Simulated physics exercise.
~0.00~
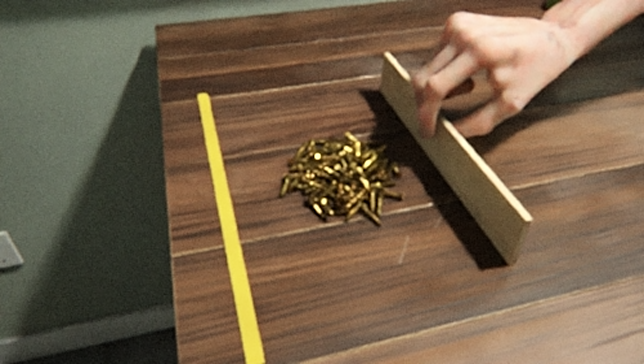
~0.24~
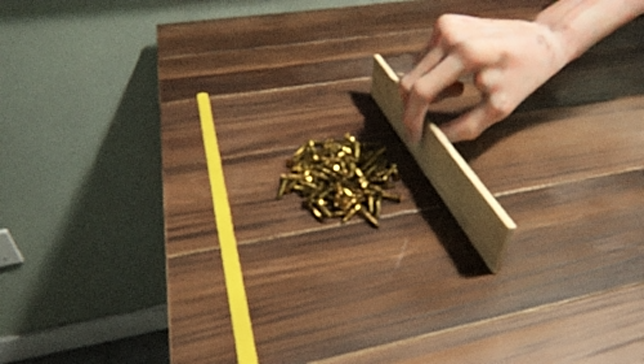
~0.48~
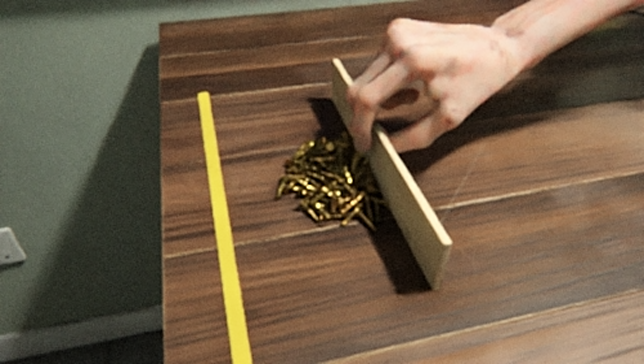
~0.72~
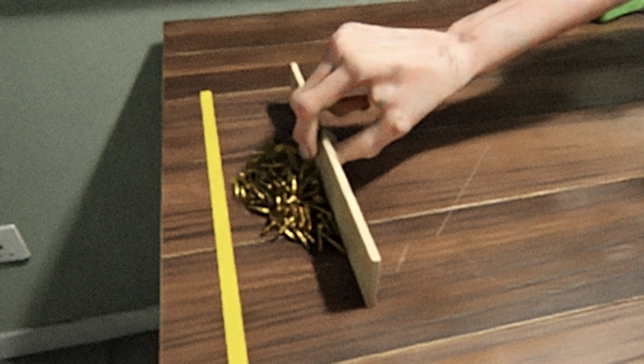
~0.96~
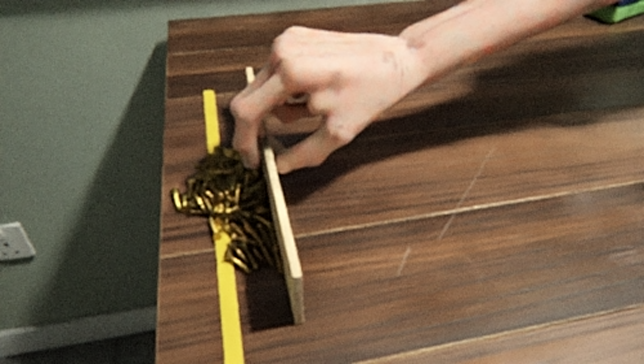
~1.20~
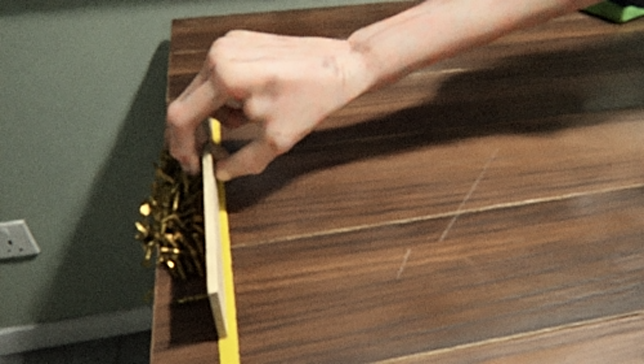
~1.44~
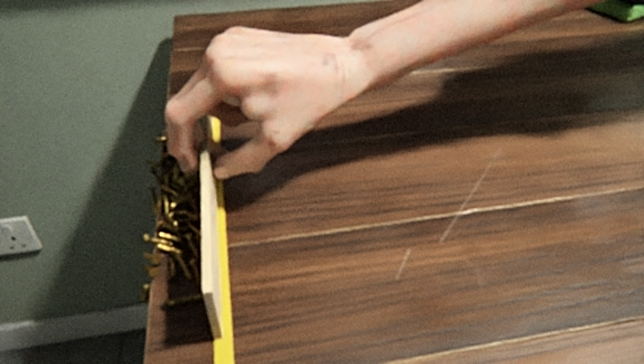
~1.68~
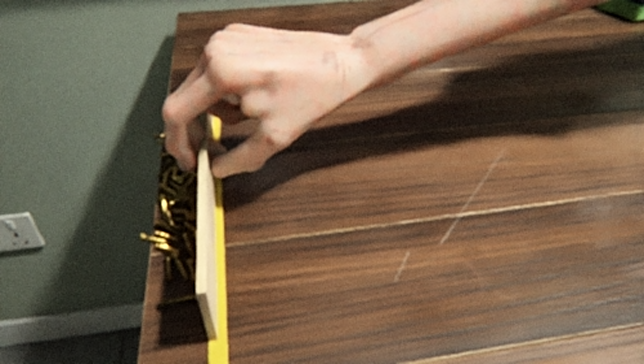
A hand slid an upright strip of wood left across a wooden table, pushing a heap of small brassy pieces over a line of yellow tape, then stopped at the tape with the heap bunched at the table's edge, partly hanging over it.
